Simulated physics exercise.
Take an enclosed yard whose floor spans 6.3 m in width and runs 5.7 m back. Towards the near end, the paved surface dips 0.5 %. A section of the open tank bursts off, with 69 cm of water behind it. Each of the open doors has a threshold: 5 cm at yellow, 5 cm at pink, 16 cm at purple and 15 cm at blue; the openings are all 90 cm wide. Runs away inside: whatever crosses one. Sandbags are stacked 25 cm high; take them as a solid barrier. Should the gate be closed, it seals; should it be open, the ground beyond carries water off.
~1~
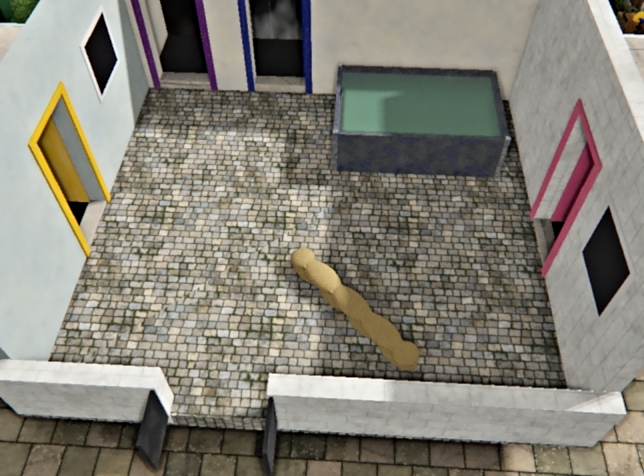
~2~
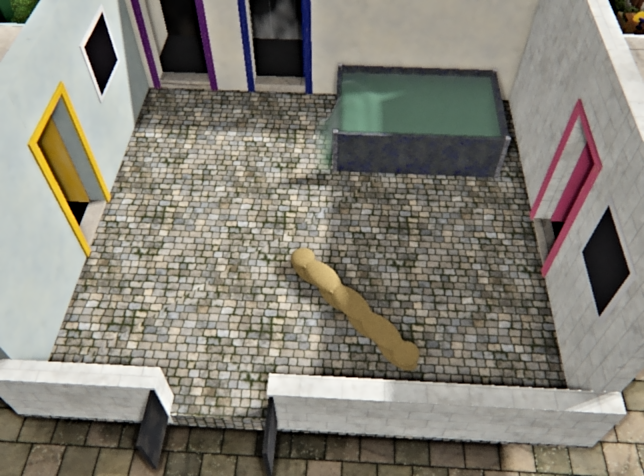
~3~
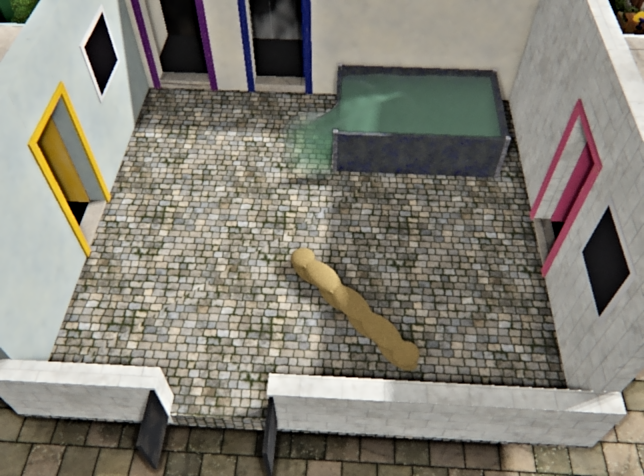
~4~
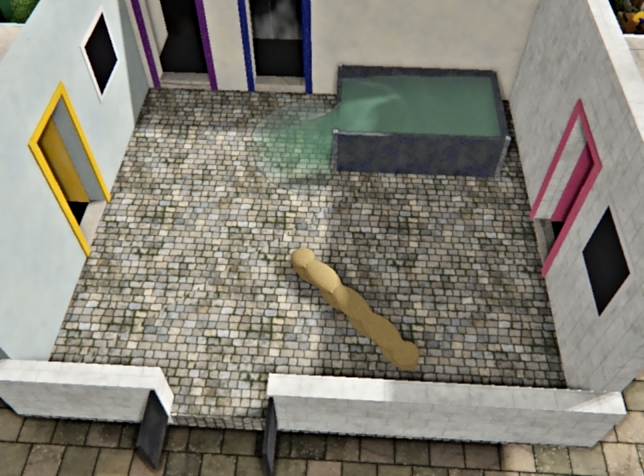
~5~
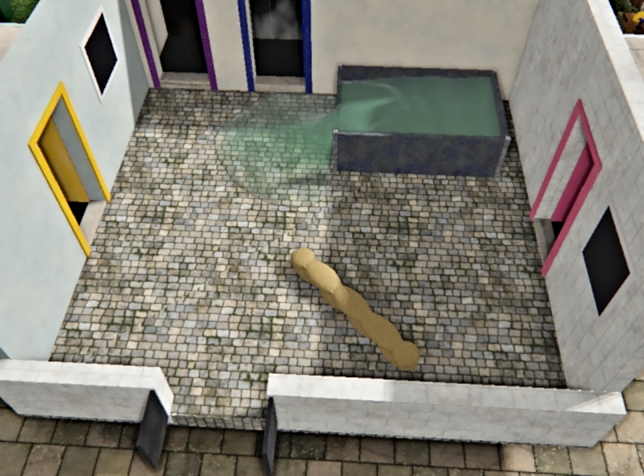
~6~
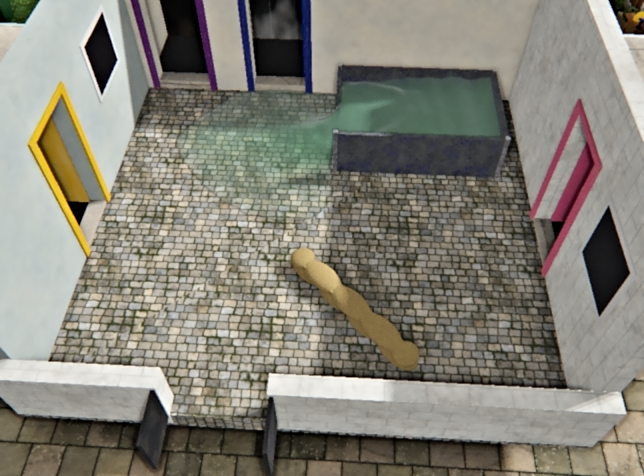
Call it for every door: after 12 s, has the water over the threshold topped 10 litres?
Yellow door topped, pink door not topped, purple door topped, blue door not topped.
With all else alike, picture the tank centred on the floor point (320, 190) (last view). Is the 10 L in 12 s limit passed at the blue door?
Lab note: Blue door, limit held.
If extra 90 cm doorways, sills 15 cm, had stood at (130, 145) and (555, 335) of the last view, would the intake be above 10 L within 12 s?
Well, the first is beyond the mark and the second is shy of the mark.
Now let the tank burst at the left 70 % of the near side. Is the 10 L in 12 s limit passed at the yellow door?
So, yellow door: Out of bounds.
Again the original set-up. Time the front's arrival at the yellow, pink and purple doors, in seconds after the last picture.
Yellow = 0.8 s, pink = 7.0 s, purple = 0.3 s.
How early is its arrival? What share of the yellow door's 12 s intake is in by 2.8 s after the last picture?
Roughly 55%.
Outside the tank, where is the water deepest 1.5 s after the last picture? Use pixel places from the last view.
Location: Approx. (146, 97).
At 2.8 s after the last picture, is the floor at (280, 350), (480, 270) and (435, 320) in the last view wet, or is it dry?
Listed in sequence, the spots are bone dry, bone dry and bone dry.
Then, 0.7 s after the last picture water covers 30 % of the floor and is deepest (38 cm) near (328, 148); yellow door not reached, pink door not reached, purple door 9 cm at the sill, 0 L in, blue door 8 cm at the sill, 0 L in.
Then, 1.5 s after the last picture water covers 40 % of the floor and is deepest (36 cm) near (146, 97); yellow door 17 cm at the sill, 30 L in, pink door not reached, purple door 21 cm at the sill, 5 L in, blue door 6 cm at the sill, 0 L in.
Then, 2.8 s after the last picture water covers 45 % of the floor and is deepest (30 cm) near (40, 387); yellow door 14 cm at the sill, 98 L in, pink door not reached, purple door 23 cm at the sill, 47 L in, blue door 4 cm at the sill, 0 L in.
Then, 6.3 s after the last picture water covers 70 % of the floor and is deepest (20 cm) near (369, 406); yellow door 9 cm at the sill, 151 L in, pink door not reached, purple door 12 cm at the sill, 59 L in, blue door 6 cm at the sill, 0 L in.
Then, 11.3 s after the last picture water covers 90 % of the floor and is deepest (11 cm) near (293, 401); yellow door 8 cm at the sill, 178 L in, pink door 3 cm at the sill, 0 L in, purple door 4 cm at the sill, 59 L in, blue door 5 cm at the sill, 0 L in.
